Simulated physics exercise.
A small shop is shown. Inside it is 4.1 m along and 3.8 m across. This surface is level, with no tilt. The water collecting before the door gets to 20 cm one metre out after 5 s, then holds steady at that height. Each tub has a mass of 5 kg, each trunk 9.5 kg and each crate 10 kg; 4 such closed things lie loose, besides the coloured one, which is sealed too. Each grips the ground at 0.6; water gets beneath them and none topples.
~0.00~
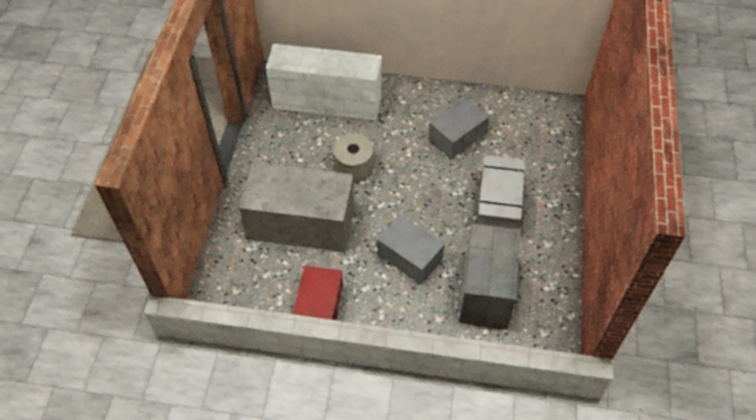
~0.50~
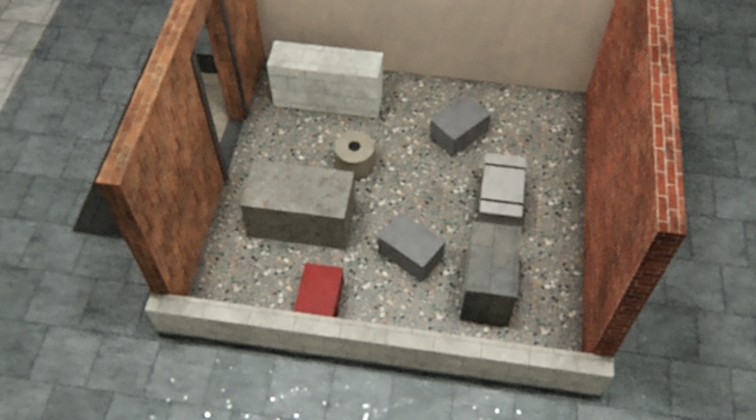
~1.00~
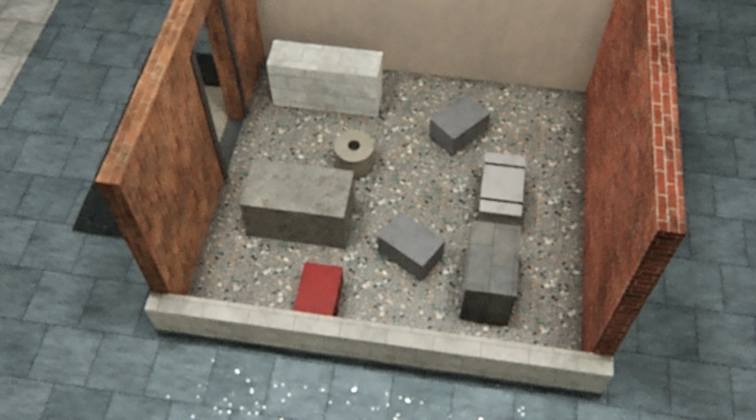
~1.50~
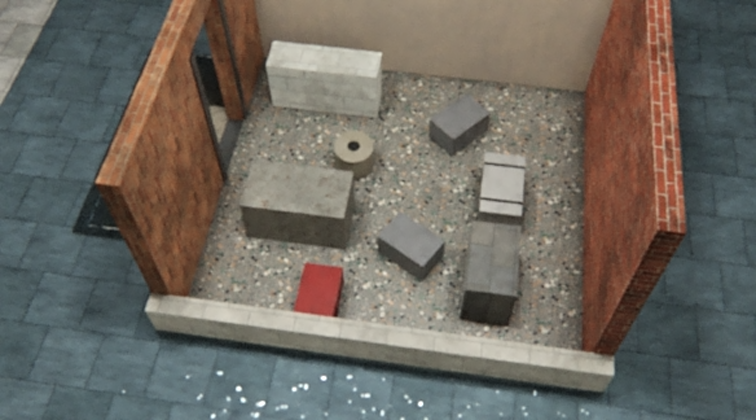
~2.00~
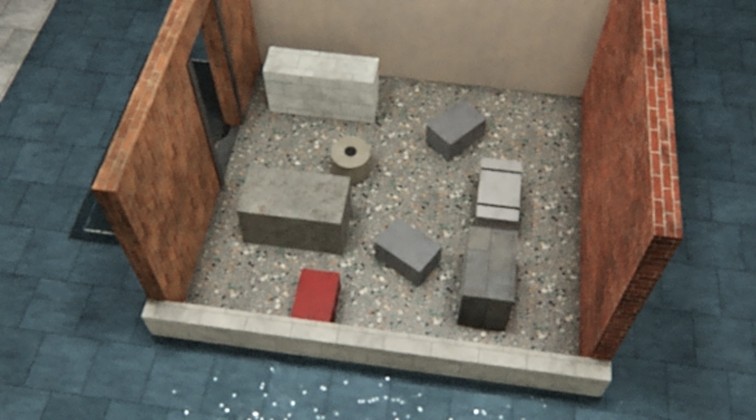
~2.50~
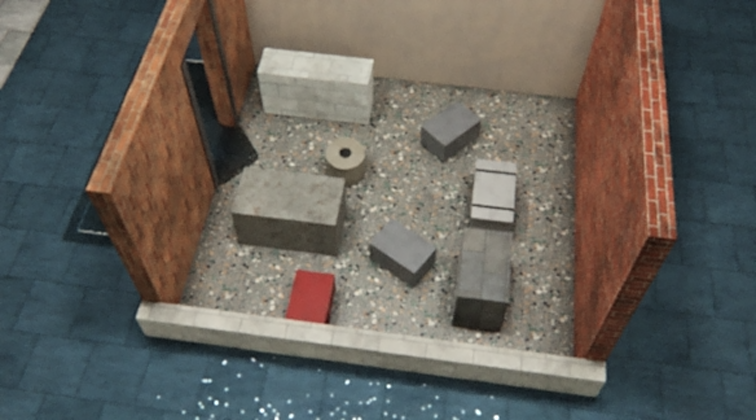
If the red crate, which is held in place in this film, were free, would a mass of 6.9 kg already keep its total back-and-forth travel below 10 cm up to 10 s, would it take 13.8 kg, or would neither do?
The heavier weight is unnecessary.
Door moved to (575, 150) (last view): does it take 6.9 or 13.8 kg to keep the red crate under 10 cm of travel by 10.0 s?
Moved there, the light choice works.
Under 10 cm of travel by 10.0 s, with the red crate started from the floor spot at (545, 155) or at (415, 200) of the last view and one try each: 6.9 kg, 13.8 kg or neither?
In that order: No load works; no load works.
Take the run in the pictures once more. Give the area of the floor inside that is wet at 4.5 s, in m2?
Some 3.5 m2 of it.
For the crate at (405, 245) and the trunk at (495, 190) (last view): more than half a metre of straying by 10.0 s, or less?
Object 1: Not surpassed, object 2: Surpassed.
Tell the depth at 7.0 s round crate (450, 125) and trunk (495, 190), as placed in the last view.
Close to 4 and 4 centimetres.
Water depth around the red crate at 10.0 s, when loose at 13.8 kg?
Close to 2 cm deep.
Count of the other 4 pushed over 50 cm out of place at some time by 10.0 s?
3.
After 3.5 s the red crate would be 0 cm from its start with 6.9 kg and 0 cm from its start with 13.8 kg; 0 cm of water round it then.
After 4.5 s the red crate would be 0 cm from its start with 6.9 kg and 0 cm from its start with 13.8 kg; 0 cm of water round it then.
After 7.0 s the red crate would be 0 cm from its start with 6.9 kg and 0 cm from its start with 13.8 kg; 0 cm of water round it then.
After 10.0 s the red crate would be 0 cm from its start with 6.9 kg and 0 cm from its start with 13.8 kg; 2 cm of water round it then.
